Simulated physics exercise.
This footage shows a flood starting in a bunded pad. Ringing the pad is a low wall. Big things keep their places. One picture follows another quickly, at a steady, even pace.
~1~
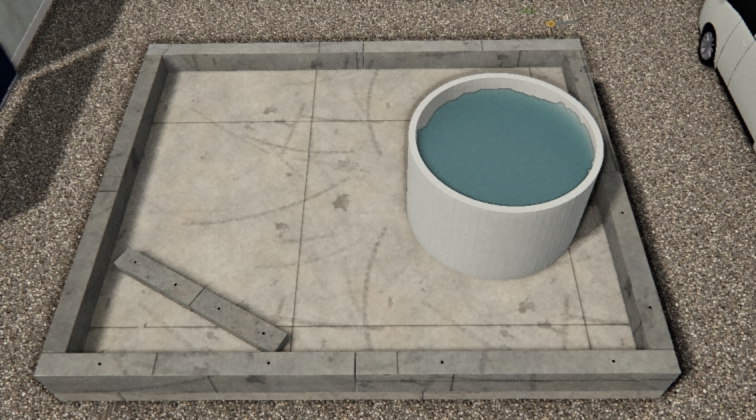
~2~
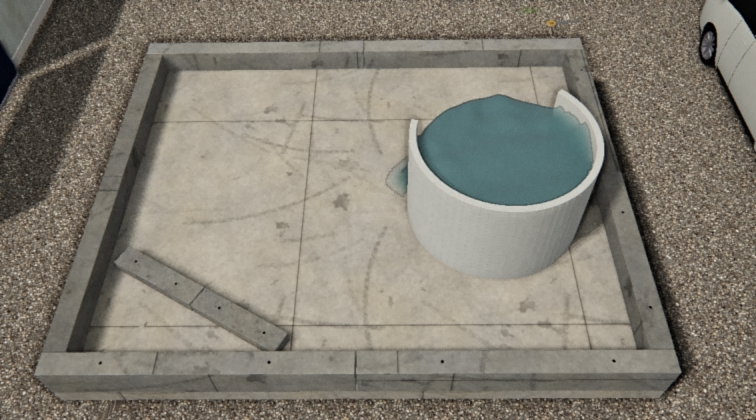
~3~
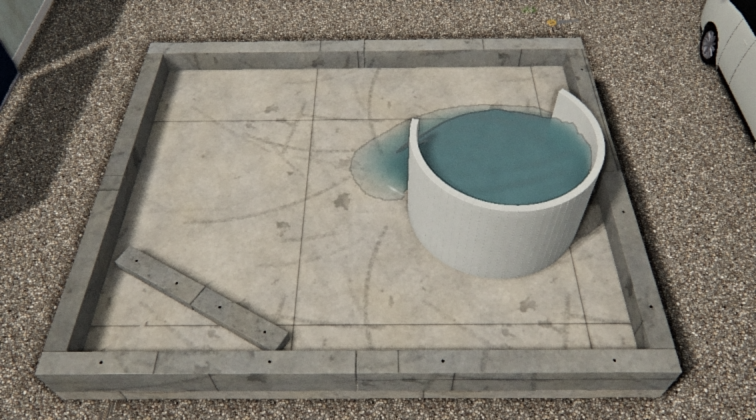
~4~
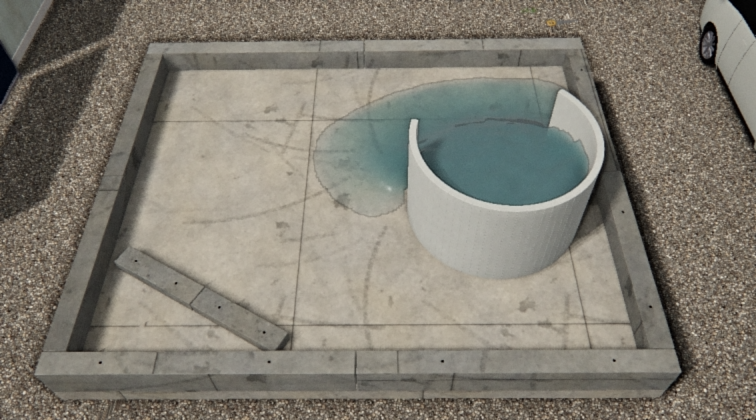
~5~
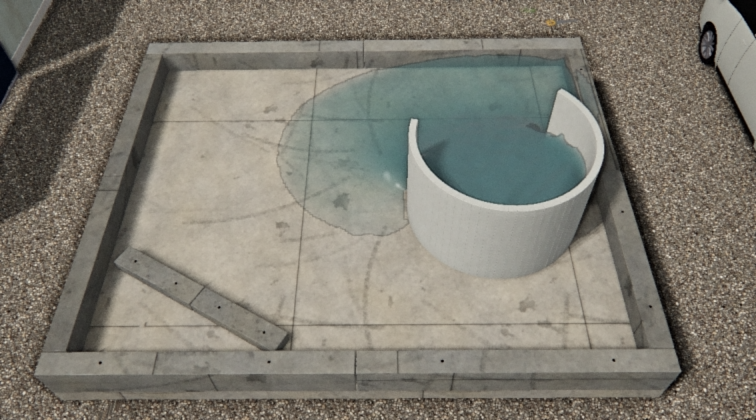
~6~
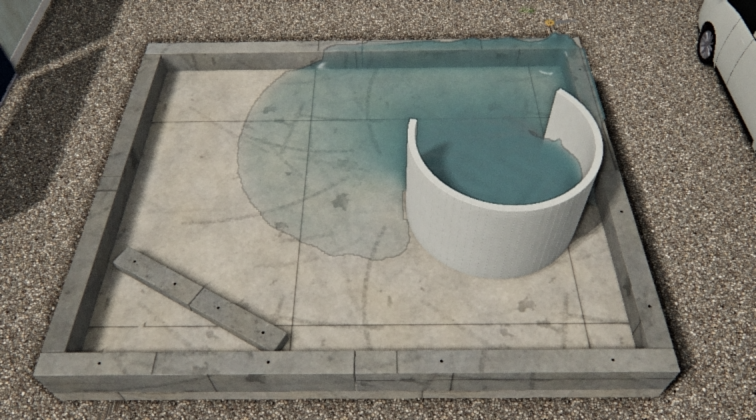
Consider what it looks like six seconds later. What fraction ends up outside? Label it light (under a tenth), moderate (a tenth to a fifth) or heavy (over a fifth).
Moderate.
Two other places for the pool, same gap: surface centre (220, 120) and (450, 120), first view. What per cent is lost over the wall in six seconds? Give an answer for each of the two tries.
Taking them in turn, it comes to about 26 per cent and then about 20 per cent.
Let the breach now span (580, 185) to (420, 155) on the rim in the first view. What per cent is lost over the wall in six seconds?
Close to 20 percent, I'd say.
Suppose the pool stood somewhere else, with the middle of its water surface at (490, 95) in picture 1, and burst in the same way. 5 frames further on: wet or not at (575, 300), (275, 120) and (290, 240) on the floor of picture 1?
Point by point: Spared, soaked, spared.
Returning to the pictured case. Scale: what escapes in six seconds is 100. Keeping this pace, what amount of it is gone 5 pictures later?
Note - share reached: 40 %.
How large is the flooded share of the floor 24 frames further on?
The answer is around 95 per cent.
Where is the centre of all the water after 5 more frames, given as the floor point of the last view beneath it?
The water's centre sits above (423, 137).
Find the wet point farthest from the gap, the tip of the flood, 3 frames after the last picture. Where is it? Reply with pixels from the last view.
The flood front should get to about (167, 76).
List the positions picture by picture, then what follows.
The first frame shows still water in the round pool at (504, 142).
In the second frame, the front is at a hidden place, out from the gap on the round pool's far side.
In the third frame, water pours out on the round pool's far side and has run to (358, 170).
In the fourth frame, the front is at (569, 95), out from the gap on the round pool's far side.
In the fifth frame, the front is at (288, 136), out from the gap on the round pool's far side.
In the sixth frame, water pours out on the round pool's far side and has run to (260, 105).
A moment on, water covers 50 % of the floor; the low wall has let 2 % over.
Next, water covers 50 % of the floor; the low wall has let 7 % over.
Then, water covers 50 % of the floor; the low wall has let 16 % over.
Later, water covers 80 % of the floor; the low wall has let 17 % over.
In the end, water covers 80 % of the floor; the low wall has let 18 % over.
